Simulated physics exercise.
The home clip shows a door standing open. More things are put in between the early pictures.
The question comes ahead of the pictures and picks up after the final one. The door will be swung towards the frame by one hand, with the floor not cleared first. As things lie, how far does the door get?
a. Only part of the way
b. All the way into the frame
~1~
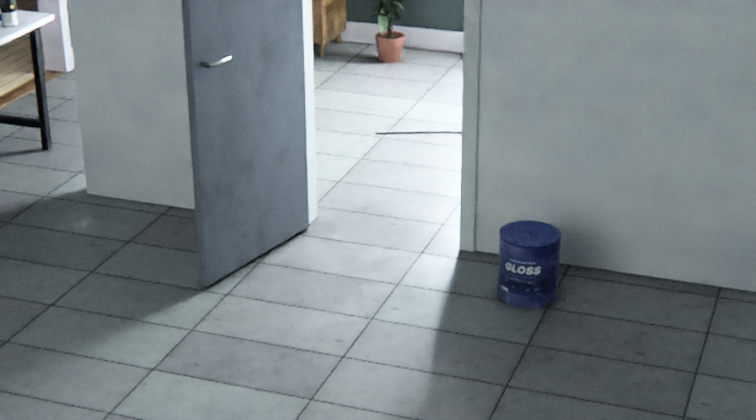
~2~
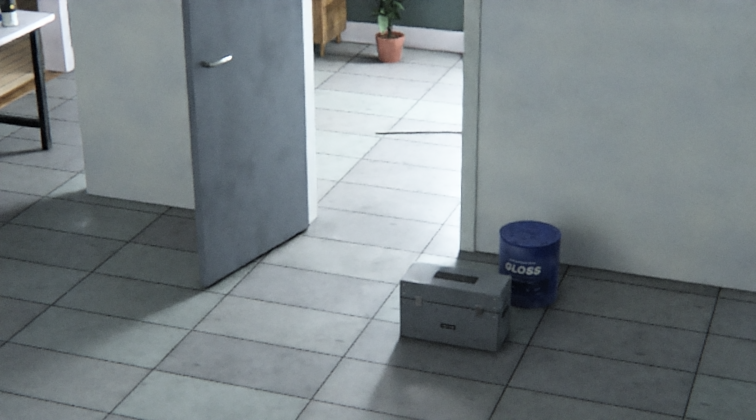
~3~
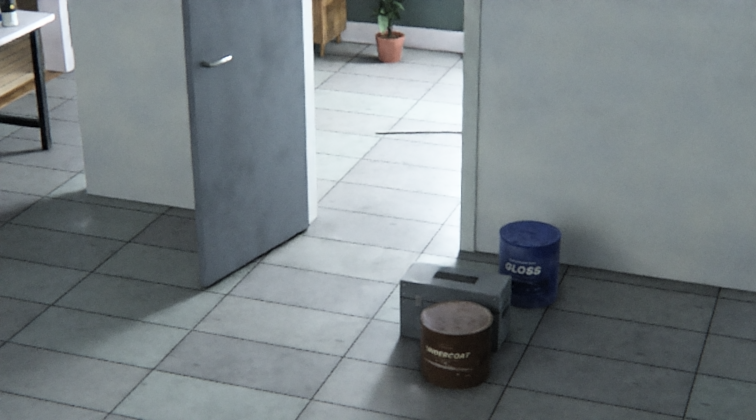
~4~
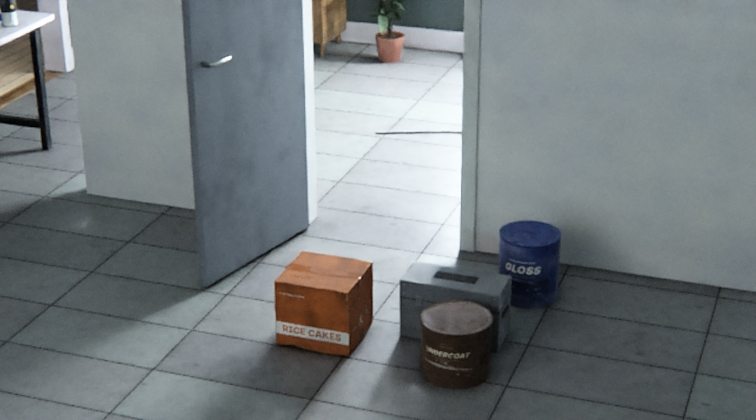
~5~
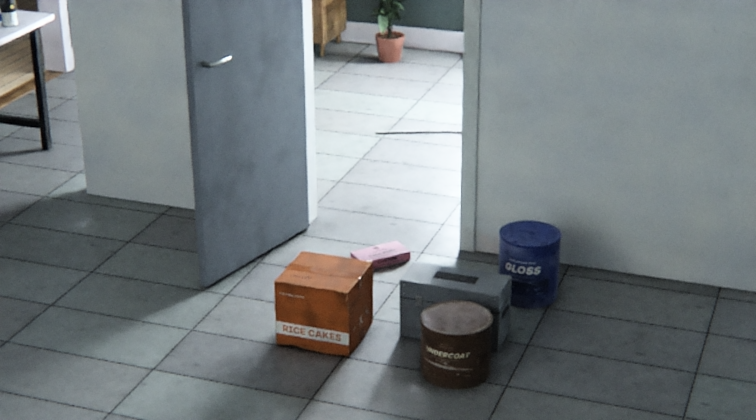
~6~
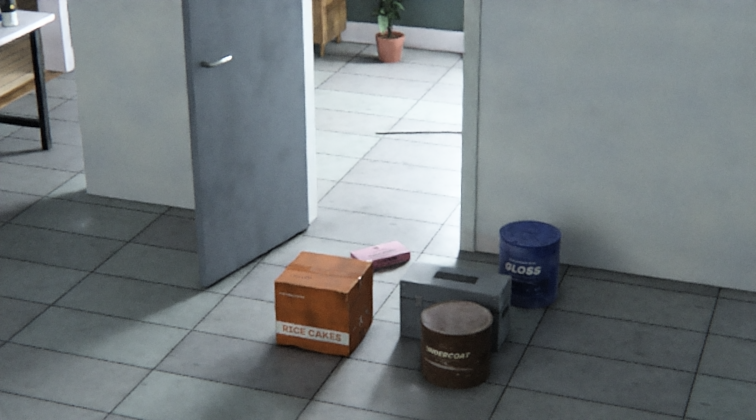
Option b: All the way into the frame.
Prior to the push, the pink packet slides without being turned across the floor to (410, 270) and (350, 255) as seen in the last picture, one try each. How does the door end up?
The first time the door is obstructed, the second time it finishes its swing.
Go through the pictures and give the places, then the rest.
The first picture shows door wide open and still.
The second picture shows door wide open and still; grey toolbox (455, 306).
The third picture shows door wide open and still; blue pail (529, 264).
The fourth picture shows door wide open and still; brown pail (456, 345); grey toolbox (455, 306).
The fifth picture shows door wide open and still; orange box (325, 303); blue pail (529, 264).
The sixth picture shows door wide open and still; pink packet (381, 256); brown pail (456, 345).
Then, 1.60 s past the last view, door 49° open.
Then, 2.30 s past the last view, door 18° open; pink packet displaced about its own width near (410, 241).
Finally, door 0° open; moved from the start, pink packet; the other 4 still in place. Final places as the last picture's camera would see them, pink packet near (423, 226).
